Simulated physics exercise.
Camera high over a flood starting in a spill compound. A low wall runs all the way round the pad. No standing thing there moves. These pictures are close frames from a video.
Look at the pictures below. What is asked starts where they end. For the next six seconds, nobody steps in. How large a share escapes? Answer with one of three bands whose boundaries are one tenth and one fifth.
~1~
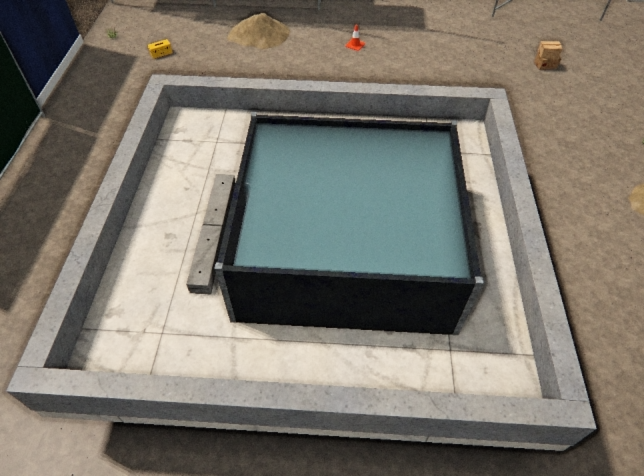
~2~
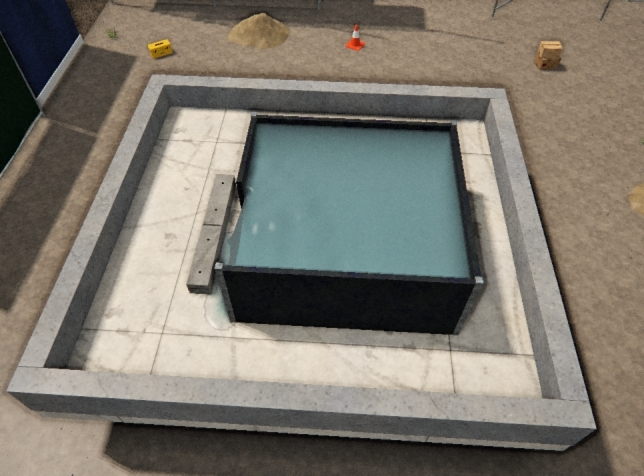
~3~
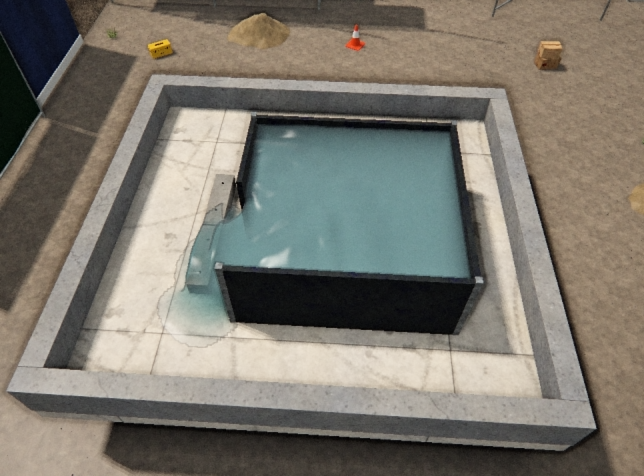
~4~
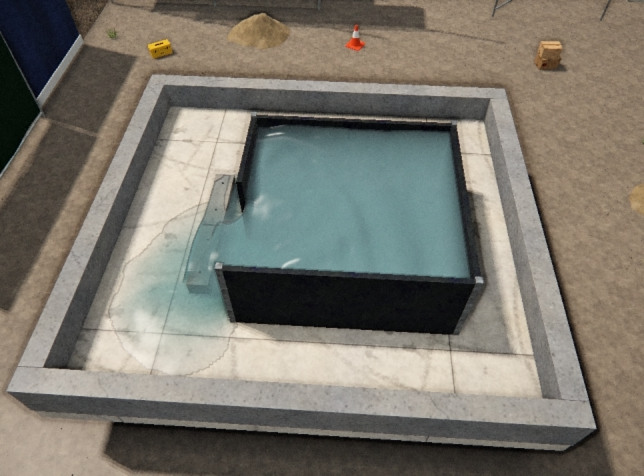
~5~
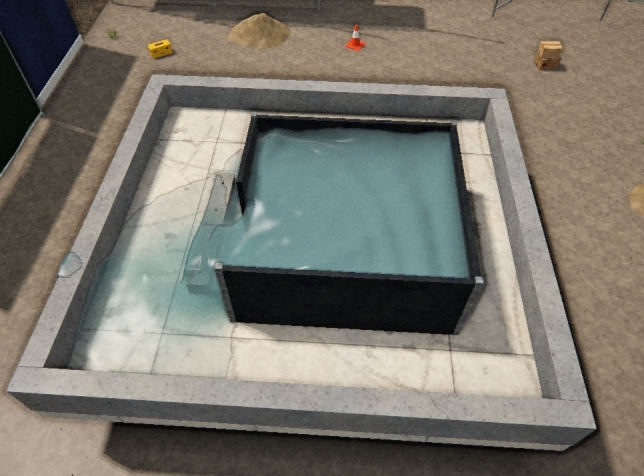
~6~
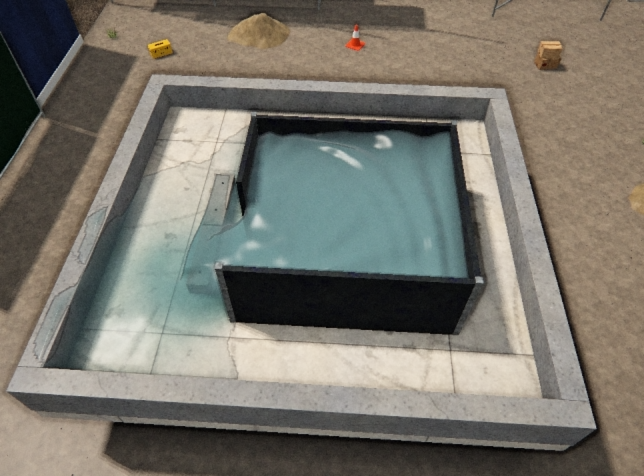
The share is below one tenth.
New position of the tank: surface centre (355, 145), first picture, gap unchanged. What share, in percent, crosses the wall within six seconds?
By my count it comes to roughly 2 percent.
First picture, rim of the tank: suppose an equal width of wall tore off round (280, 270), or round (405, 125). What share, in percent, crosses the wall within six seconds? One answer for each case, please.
Roughly 12 per cent first, then roughly 10 per cent.
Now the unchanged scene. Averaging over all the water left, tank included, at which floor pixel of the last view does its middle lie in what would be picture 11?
Around pixel (292, 252).
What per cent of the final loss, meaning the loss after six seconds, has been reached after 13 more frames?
90 per cent.
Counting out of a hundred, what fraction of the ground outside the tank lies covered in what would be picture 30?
My estimate is roughly 95 percent.
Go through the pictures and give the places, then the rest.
The first picture shows still water in the water tank at (351, 193).
In the second picture, water pours out at (241, 261) and has run to (227, 326).
In the third picture, water pours out at (242, 262) and has run to a hidden place.
In the fourth picture, water pours out at (242, 263) and has run to (234, 179).
In the fifth picture, water pours out at (242, 262) and has run to a hidden place.
In the sixth picture, water pours out at (242, 261) and has run to a hidden place.
A moment on, water covers 35 % of the floor; the low wall has let 0 % over.
Next, water covers 40 % of the floor; the low wall has let 1 % over.
Then, water covers 55 % of the floor; the low wall has let 6 % over.
Later, water covers 80 % of the floor; the low wall has let 7 % over.
In the end, water covers 85 % of the floor; the low wall has let 7 % over.
